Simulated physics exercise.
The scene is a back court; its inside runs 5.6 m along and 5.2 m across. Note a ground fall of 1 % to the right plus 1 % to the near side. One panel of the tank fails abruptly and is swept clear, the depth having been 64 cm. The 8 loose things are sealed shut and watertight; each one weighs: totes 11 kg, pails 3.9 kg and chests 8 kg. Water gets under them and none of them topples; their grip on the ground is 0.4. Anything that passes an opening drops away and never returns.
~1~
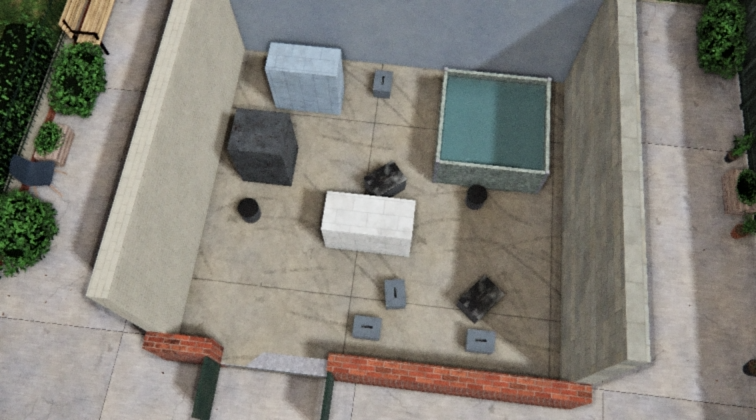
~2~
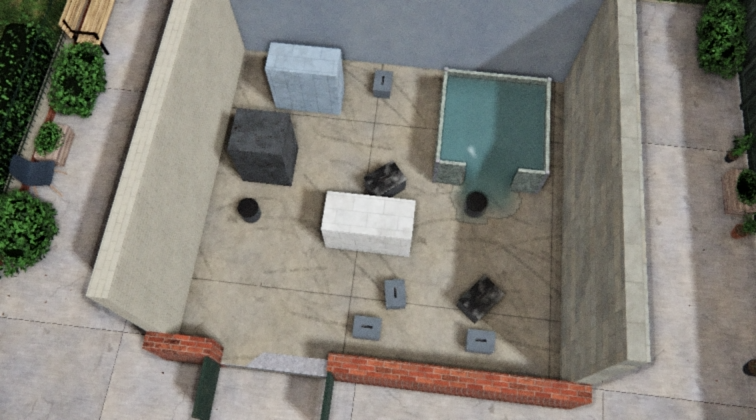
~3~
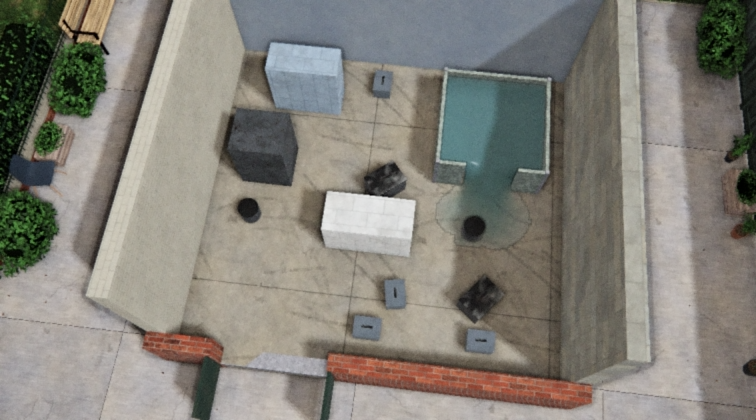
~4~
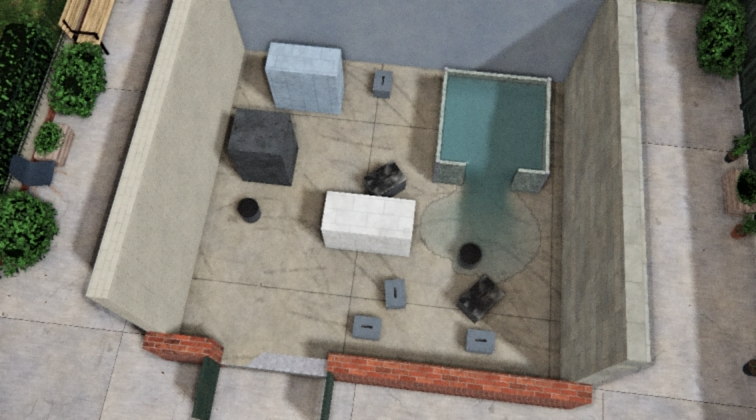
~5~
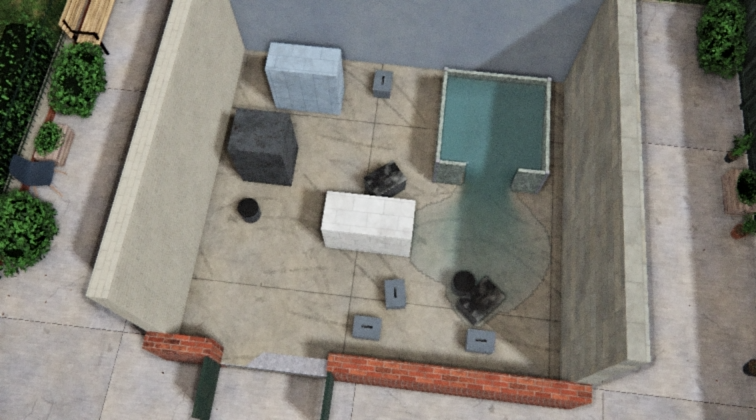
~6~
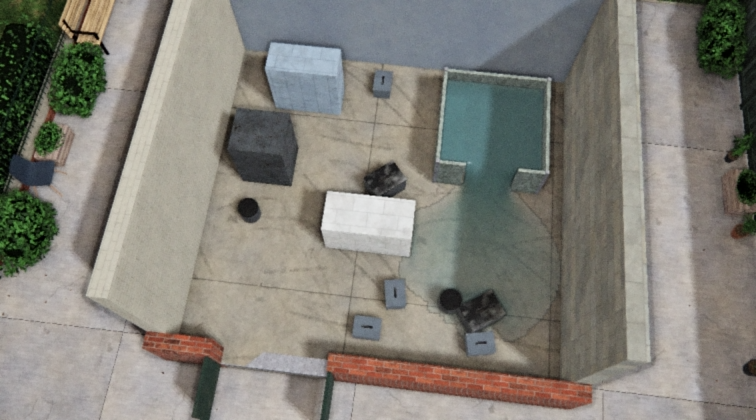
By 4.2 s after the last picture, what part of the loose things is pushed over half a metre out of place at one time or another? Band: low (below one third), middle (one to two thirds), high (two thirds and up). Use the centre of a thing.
Middle.
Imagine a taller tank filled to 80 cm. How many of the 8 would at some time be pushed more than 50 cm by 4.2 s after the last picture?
5.
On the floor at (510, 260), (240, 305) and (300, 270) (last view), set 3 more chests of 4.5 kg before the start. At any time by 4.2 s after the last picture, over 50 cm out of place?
Order as given: Goes farther, goes farther, goes farther.
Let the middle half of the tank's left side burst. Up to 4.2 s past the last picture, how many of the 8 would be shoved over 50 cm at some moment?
In that case the number is 2.
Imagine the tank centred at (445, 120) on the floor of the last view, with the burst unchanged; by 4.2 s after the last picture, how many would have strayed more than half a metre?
So the tally would be 4.
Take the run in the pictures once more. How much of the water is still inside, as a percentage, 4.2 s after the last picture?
96 % or so.
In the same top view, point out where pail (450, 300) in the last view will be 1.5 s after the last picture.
Look about (299, 329).
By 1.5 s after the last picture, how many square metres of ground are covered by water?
Somewhere about 12 m2, give or take.
Then, 0.4 s after the last picture 2 of 8 are over 50 cm from their spots; 1 afloat.
Then, 1.5 s after the last picture 3 of 8 are over 50 cm from their spots; 2 afloat.
Then, 2.8 s after the last picture 5 of 8 are over 50 cm from their spots; 2 afloat.
Then, 4.2 s after the last picture 5 of 8 are over 50 cm from their spots, and 5 have been at some point; 2 afloat.
